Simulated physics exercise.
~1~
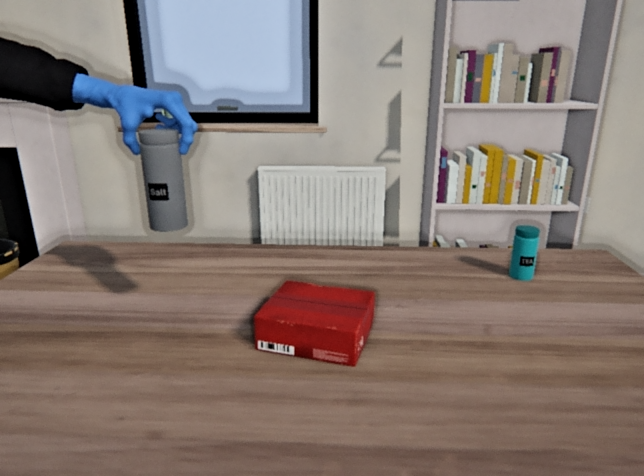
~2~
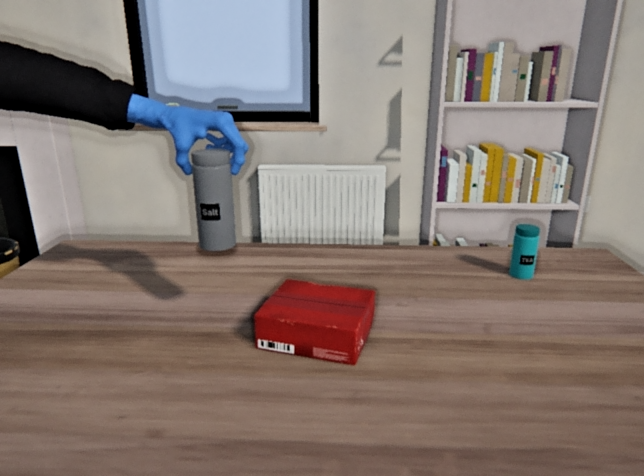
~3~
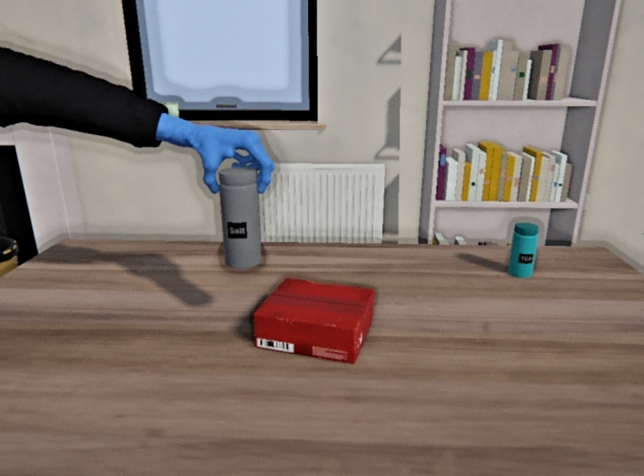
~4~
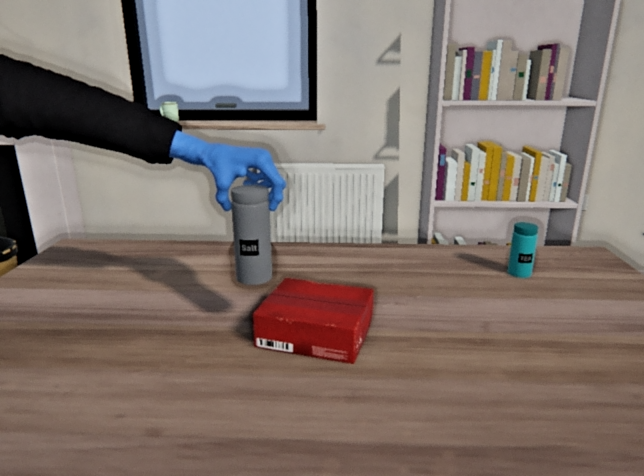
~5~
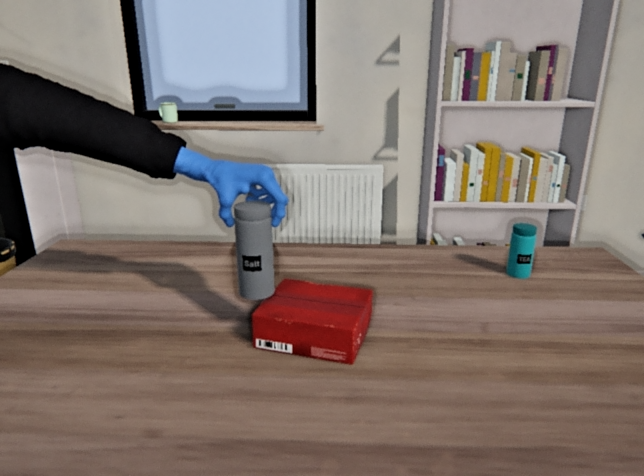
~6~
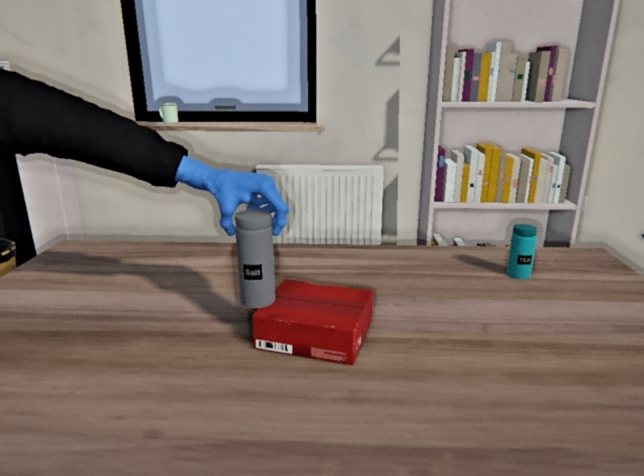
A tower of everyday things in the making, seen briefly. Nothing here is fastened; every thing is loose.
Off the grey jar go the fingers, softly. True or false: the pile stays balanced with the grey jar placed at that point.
False.
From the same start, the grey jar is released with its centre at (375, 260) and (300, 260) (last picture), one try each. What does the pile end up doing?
Try one: Collapse. Try two: Stable.
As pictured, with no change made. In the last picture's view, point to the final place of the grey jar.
At about (210, 311).
Then, 0.40 s later than the last frame, grey jar now fallen.
Then, 0.50 s later than the last frame, things are still on the move.
When it is over, fallen, grey jar; the other 2 as before. End places, in pixels of the last picture, grey jar near (210, 310). The pile gives way.
